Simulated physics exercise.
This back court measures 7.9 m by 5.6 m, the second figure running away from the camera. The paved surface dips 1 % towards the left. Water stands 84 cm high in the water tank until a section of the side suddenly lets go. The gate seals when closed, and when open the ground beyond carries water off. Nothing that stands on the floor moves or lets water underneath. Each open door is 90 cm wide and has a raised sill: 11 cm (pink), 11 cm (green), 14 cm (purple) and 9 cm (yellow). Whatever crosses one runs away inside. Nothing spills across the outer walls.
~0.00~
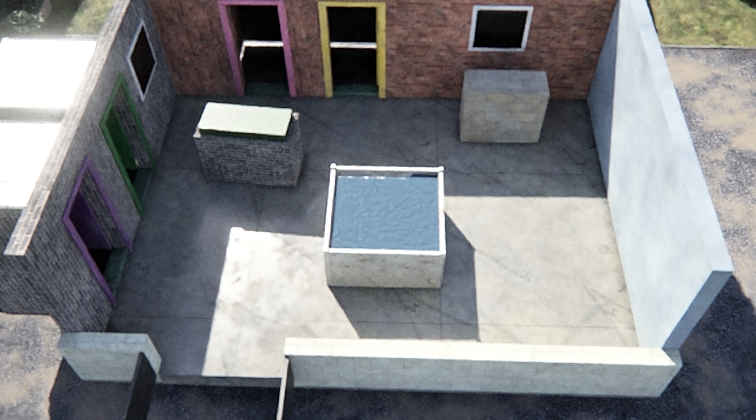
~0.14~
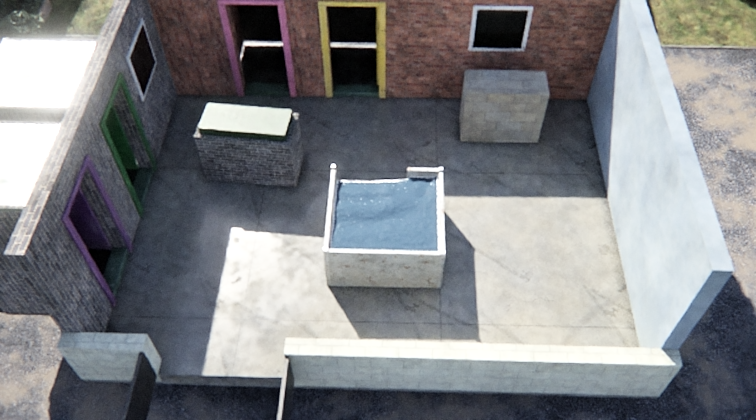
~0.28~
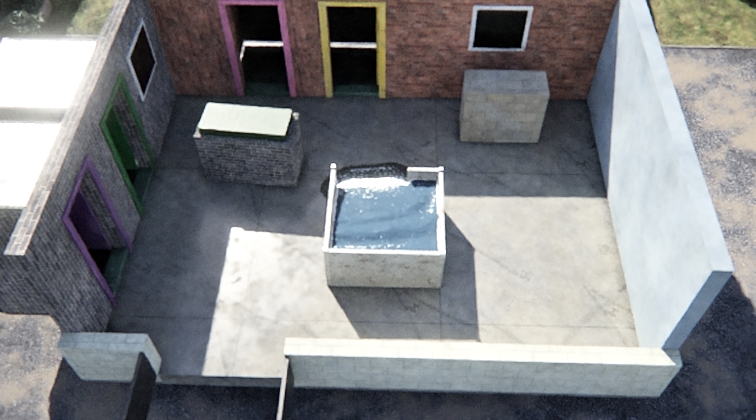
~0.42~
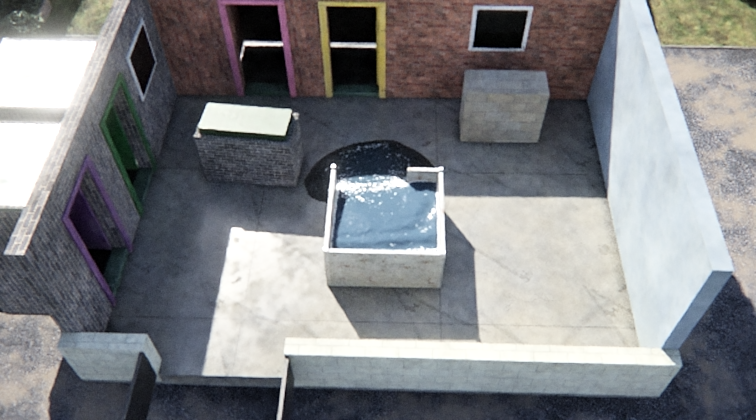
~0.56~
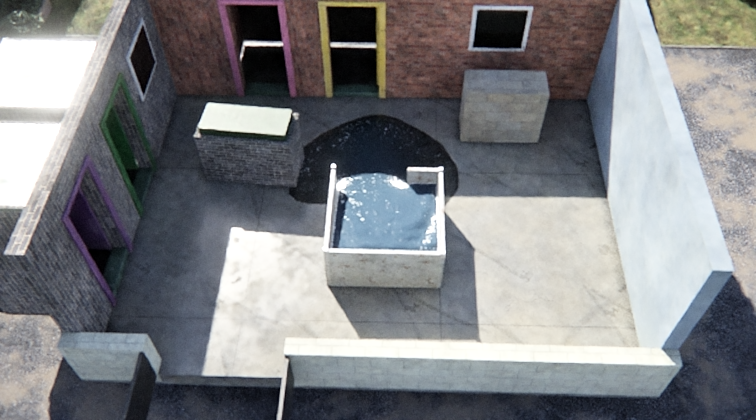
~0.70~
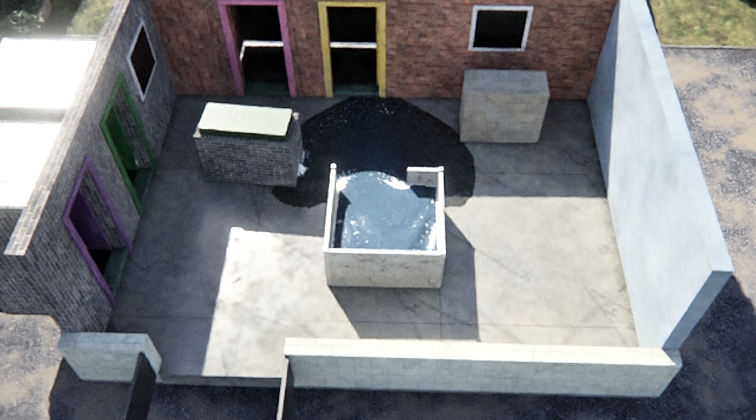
A walled court holds a water tank whose far side opens, and water spreads behind it.
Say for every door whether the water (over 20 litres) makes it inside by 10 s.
Door by door: At the pink door it exceeds the limit; at the green door it stays under the limit; at the purple door it stays under the limit; at the yellow door it goes over the limit.
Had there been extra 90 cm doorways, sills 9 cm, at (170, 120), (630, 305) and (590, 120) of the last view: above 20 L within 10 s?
In that order: Above, below, past it.
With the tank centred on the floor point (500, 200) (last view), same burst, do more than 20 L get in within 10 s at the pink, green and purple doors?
Then: Pink not over, green not over, purple not over.
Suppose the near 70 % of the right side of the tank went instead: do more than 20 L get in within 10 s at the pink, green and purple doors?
Against that limit: Pink under, green under, purple under.
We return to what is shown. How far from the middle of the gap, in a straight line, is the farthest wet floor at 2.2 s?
Roughly 4.8 m.
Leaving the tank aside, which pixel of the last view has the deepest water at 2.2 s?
At about (344, 97).
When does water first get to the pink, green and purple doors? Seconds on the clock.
Pink 1.1 s, green 3.0 s, purple 3.8 s.
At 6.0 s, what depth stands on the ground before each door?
Depths in cm: Pink 7, green 6, purple 3, yellow 9.
After 1.4 s water covers 20 % of the floor and is deepest (36 cm) near (298, 96); pink door 16 cm at the sill, 0 L in, green door not reached, purple door not reached, yellow door 11 cm at the sill, 101 L in.
After 2.2 s water covers 30 % of the floor and is deepest (34 cm) near (344, 97); pink door 16 cm at the sill, 23 L in, green door not reached, purple door not reached, yellow door 27 cm at the sill, 238 L in.
After 3.5 s water covers 40 % of the floor and is deepest (23 cm) near (579, 99); pink door 11 cm at the sill, 35 L in, green door 5 cm at the sill, 0 L in, purple door not reached, yellow door 17 cm at the sill, 333 L in.
After 6.0 s water covers 80 % of the floor and is deepest (14 cm) near (166, 135); pink door 7 cm at the sill, 37 L in, green door 6 cm at the sill, 0 L in, purple door 3 cm at the sill, 0 L in, yellow door 9 cm at the sill, 369 L in.
After 10.0 s water covers 90 % of the floor and is deepest (10 cm) near (178, 95); pink door 8 cm at the sill, 37 L in, green door 6 cm at the sill, 0 L in, purple door 4 cm at the sill, 0 L in, yellow door 5 cm at the sill, 370 L in.
